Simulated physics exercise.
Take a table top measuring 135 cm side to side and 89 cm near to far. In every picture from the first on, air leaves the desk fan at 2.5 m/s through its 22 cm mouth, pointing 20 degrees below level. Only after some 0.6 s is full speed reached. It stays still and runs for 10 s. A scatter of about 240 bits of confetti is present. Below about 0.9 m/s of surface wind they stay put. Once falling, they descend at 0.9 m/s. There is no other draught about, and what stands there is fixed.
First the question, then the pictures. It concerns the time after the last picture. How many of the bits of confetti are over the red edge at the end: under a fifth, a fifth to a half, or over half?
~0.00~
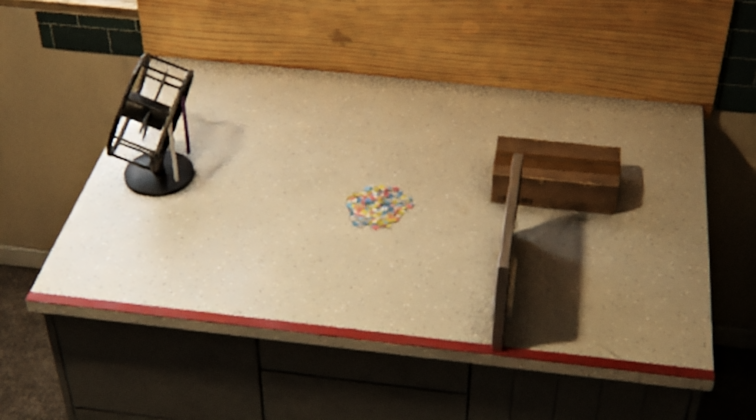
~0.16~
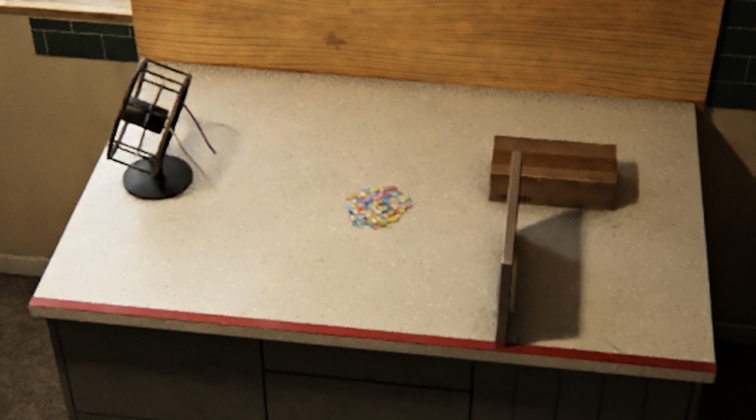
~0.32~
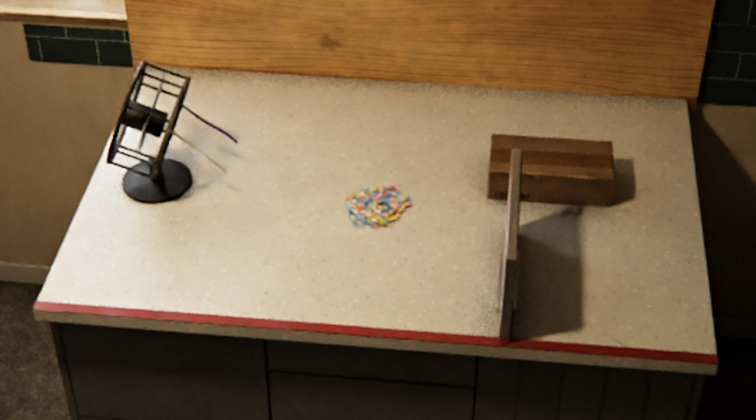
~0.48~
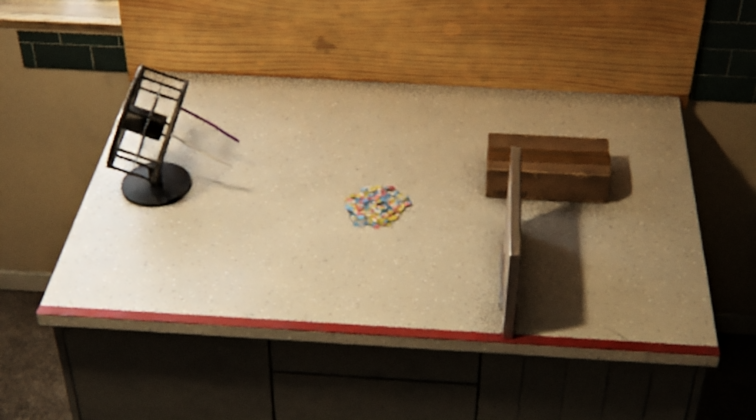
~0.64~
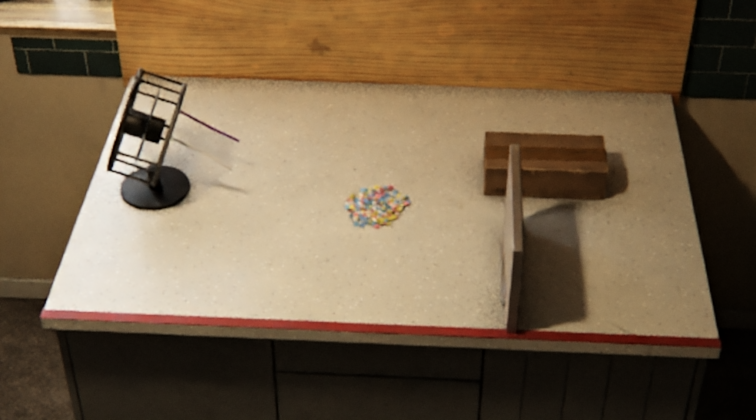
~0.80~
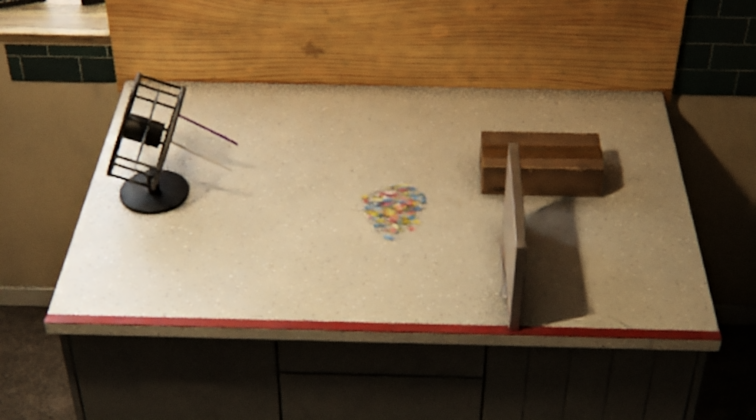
It ends up within one fifth to one half.
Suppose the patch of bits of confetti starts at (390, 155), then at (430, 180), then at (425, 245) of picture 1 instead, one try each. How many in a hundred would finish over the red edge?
Going through the three spots in order, you'd get 0 percent, 0 percent and 100 percent.
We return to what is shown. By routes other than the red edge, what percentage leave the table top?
Near 50 %.
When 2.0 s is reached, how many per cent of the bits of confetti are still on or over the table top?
About 30 per cent remain.
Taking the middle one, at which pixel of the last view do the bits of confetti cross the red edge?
Roughly at pixel (471, 334).
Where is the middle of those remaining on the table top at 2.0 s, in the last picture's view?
Roughly pixel (502, 235).
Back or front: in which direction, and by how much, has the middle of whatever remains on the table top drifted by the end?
It drifted toward the front side, roughly 10 cm.
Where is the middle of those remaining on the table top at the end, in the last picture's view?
Roughly at (658, 244).
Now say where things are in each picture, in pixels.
In the first picture, the middle of the bits of confetti is near (374, 206), none has stirred yet and the mouth of the desk fan is at (151, 113).
In the second picture, the middle of the bits of confetti is near (374, 206), none has stirred yet and the red edge is centred on (363, 338).
In the third picture, the middle of the bits of confetti is near (373, 206), none has stirred yet, the top of a laptop is at (514, 201) and the top of a box is at (552, 156).
In the fourth picture, the middle of the bits of confetti is near (373, 206) and none has stirred yet.
In the fifth picture, the middle of the bits of confetti is near (374, 207) and none has stirred yet.
In the sixth picture, the middle of the bits of confetti is near (393, 211), the farthest in sight from the desk fan is at (424, 202) and about 70 % have left their places.
After 2.0 s the count stands so, 26 % are over the red edge; the middle of those still in play is near (502, 235).
After 3.2 s the count stands so, 30 % are over the red edge; the middle of those still in play is near (502, 233).
After 5.5 s the count stands so, 30 % are over the red edge; the middle of those still in play is near (502, 235).
After 10.0 s, at the end, 33 % are over the red edge.
